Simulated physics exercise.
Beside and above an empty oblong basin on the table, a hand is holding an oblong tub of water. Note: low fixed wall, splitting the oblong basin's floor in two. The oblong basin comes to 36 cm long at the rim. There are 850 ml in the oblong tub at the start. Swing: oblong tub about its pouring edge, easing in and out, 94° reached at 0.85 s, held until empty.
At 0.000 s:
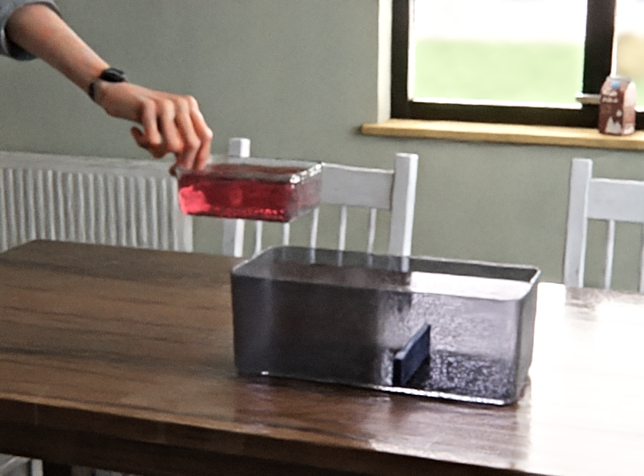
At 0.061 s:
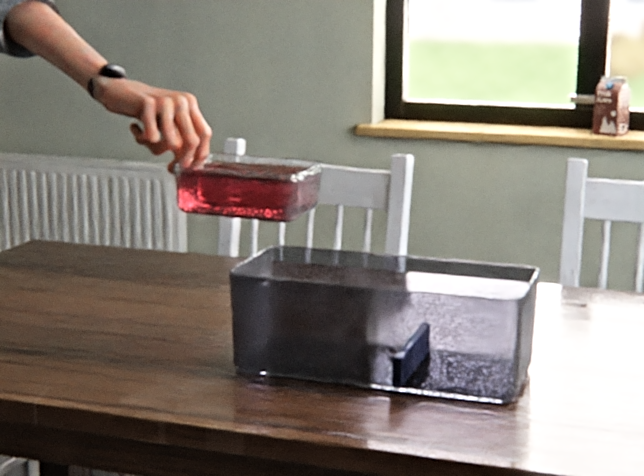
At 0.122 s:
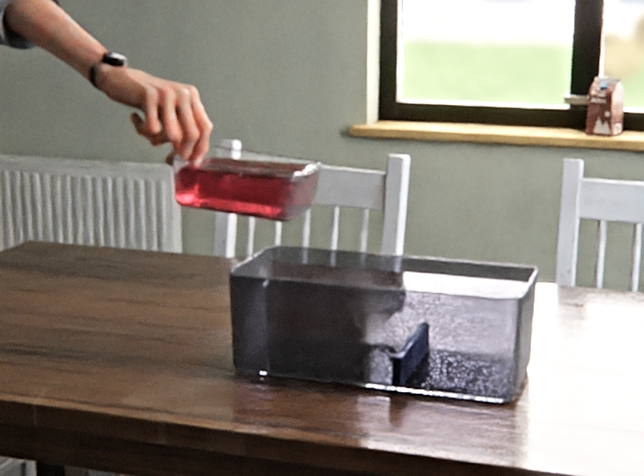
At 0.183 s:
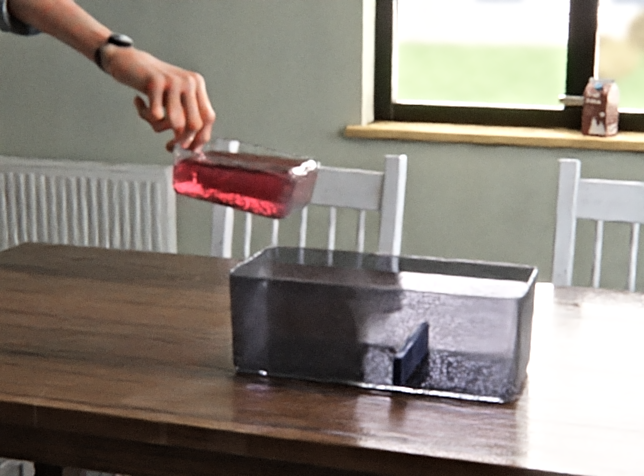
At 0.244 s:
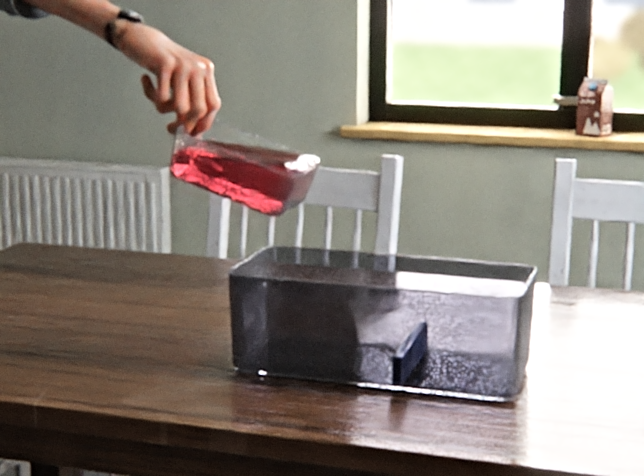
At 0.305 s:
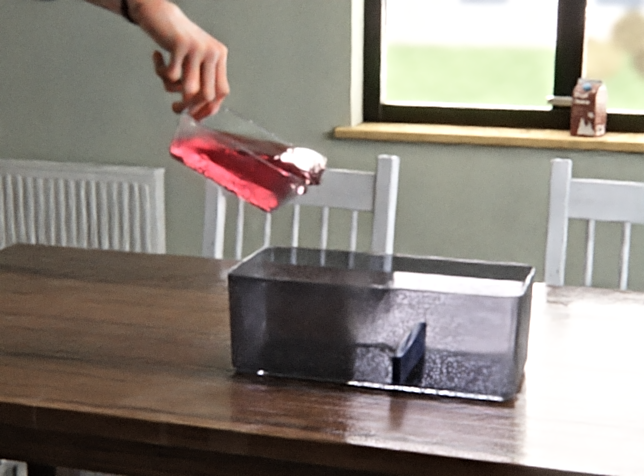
To begin with, a hand holds a clear oblong tub of red liquid almost level above a dark basin with a small upright divider, on a wooden table. The hand then shifts rightward and tilts the tub steadily more steeply, right side down, as the liquid slants toward its right rim.
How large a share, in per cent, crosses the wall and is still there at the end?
A share of about 42 per cent.
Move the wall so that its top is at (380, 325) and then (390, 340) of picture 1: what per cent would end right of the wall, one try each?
I'd put it at about 70 per cent for the first and about 65 per cent for the second.
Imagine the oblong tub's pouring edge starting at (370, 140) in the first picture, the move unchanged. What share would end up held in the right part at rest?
Result then: Approx. 70 %.
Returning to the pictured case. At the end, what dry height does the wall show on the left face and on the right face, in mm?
The left side gives some 26 mm, the right side some 22 mm.
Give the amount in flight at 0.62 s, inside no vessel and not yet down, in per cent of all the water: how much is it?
Share: Roughly 58 per cent.
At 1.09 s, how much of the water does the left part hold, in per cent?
Roughly 46 percent.
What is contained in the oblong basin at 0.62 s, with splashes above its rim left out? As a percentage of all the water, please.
Some 24 per cent.
Then, 0.62 s in, the tilt is 78° and 19 per cent is still to pour, 23 is left of the wall and 0 right of it.
Then, 0.85 s in, the tilt is 94° and 3 per cent is still to pour, 36 is left of the wall and 48 right of it.
Then, 1.09 s in, the tilt is 94° and 1 per cent is still to pour, 47 is left of the wall and 42 right of it.
Then, 1.35 s in, the tilt is 94° and 0 per cent is still to pour, 49 is left of the wall and 42 right of it.
Finally, 49 per cent lies left of the wall, 42 right of it and 9 outside.
